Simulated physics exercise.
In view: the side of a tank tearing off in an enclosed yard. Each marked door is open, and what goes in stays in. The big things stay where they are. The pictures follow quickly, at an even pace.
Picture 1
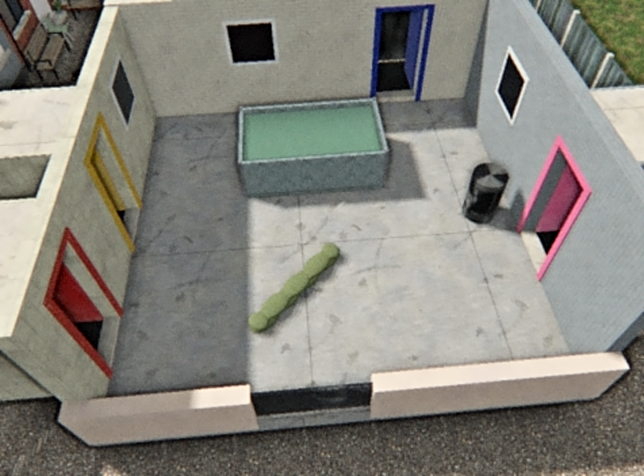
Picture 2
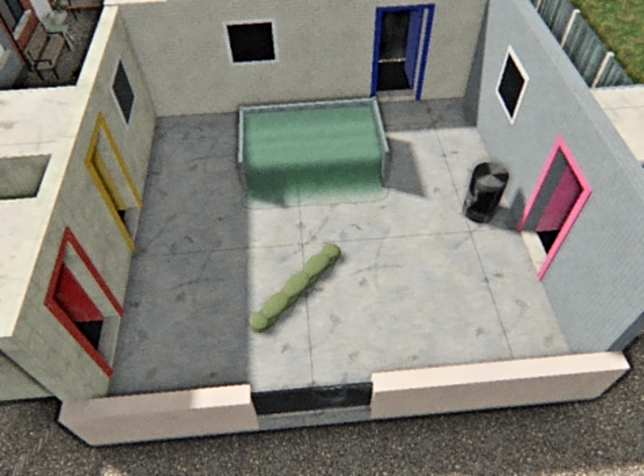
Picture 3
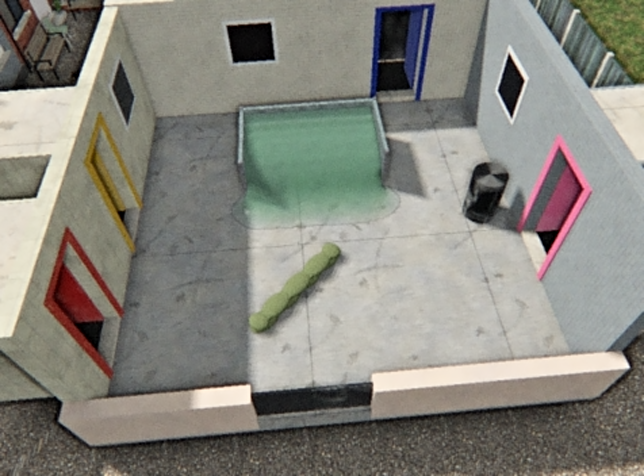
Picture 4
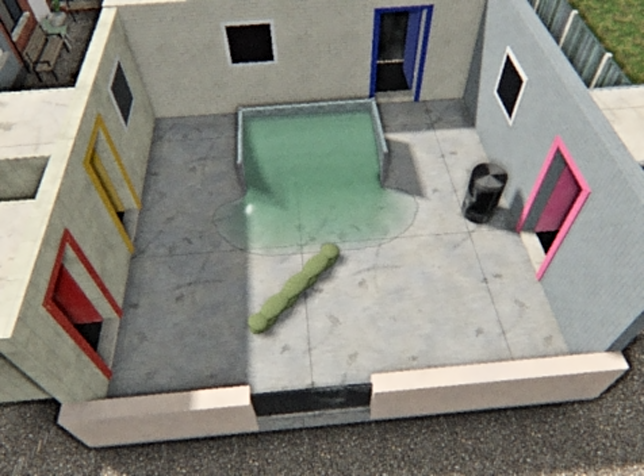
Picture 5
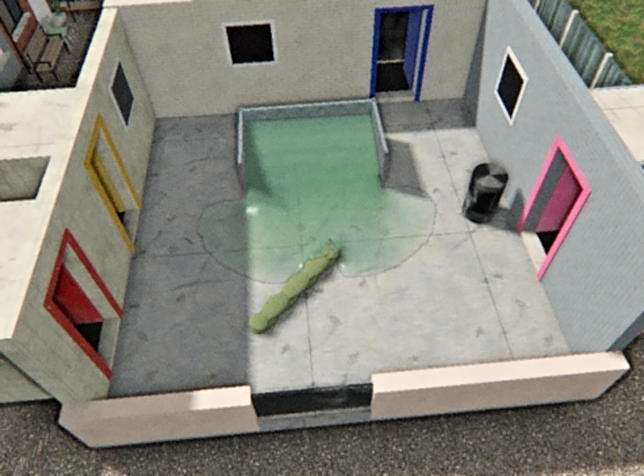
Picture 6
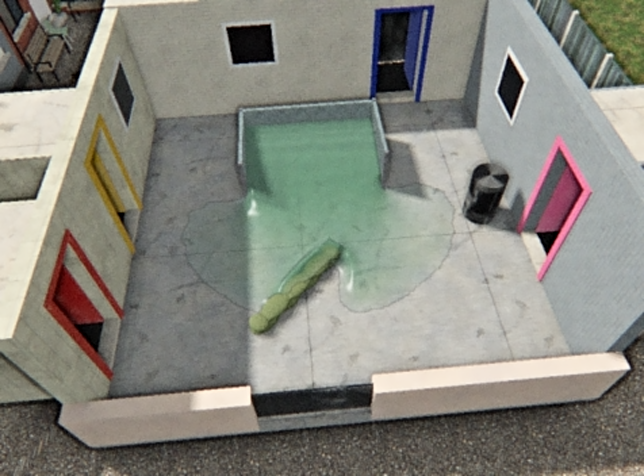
A tank of green water against the back of a walled yard lost its front side, and the water poured out, fanned across the concrete floor and flowed around a low green hedge.
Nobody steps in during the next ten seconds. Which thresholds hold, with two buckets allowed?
One by one: The blue door admits no more than that; the pink door lets in a lot; the yellow door admits no more than that; the red door lets in a lot.
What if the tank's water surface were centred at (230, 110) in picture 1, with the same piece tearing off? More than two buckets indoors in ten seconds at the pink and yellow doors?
The pink door lets more in; the yellow door takes more.
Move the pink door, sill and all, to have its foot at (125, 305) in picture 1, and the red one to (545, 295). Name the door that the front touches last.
It is the blue door.
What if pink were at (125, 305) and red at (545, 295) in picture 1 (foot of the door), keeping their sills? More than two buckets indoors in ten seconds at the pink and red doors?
The pink door is over; the red door is over.
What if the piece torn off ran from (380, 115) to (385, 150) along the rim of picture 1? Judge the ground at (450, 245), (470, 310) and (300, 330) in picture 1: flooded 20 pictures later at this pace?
In turn: Awash, under water, not flooded.
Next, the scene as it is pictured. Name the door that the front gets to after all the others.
I say the blue one.
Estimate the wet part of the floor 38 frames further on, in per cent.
Some 90 per cent.
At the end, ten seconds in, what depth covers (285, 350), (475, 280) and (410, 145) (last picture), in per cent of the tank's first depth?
About 6, 12 and 4 per cent.
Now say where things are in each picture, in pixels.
The first frame shows still water in the tank at (311, 133).
In the second frame, water pours out at (315, 178) and has run to (244, 199).
In the third frame, the front is at (237, 214), out from the gap at (315, 181).
In the fourth frame, the front is at (223, 231), out from the gap at (314, 183).
In the fifth frame, the front is at (209, 245), out from the gap at (315, 184).
In the sixth frame, the front is at (262, 309), out from the gap at (315, 184).
A moment on, water covers 55 % of the floor; the blue door not reached, the pink door not reached, the yellow door not reached, the red door not reached.
Next, water covers 60 % of the floor; the blue door not reached, the pink door wet at the sill, nothing in, the yellow door wet at the sill, nothing in, the red door under two buckets in.
Then, water covers 55 % of the floor; the blue door not reached, the pink door under two buckets in, the yellow door wet at the sill, nothing in, the red door far over two buckets in.
Later, water covers 90 % of the floor; the blue door not reached, the pink door over two buckets in, the yellow door wet at the sill, nothing in, the red door far over two buckets in.
In the end, water covers 95 % of the floor; the blue door wet at the sill, nothing in, the pink door far over two buckets in, the yellow door under two buckets in, the red door far over two buckets in.
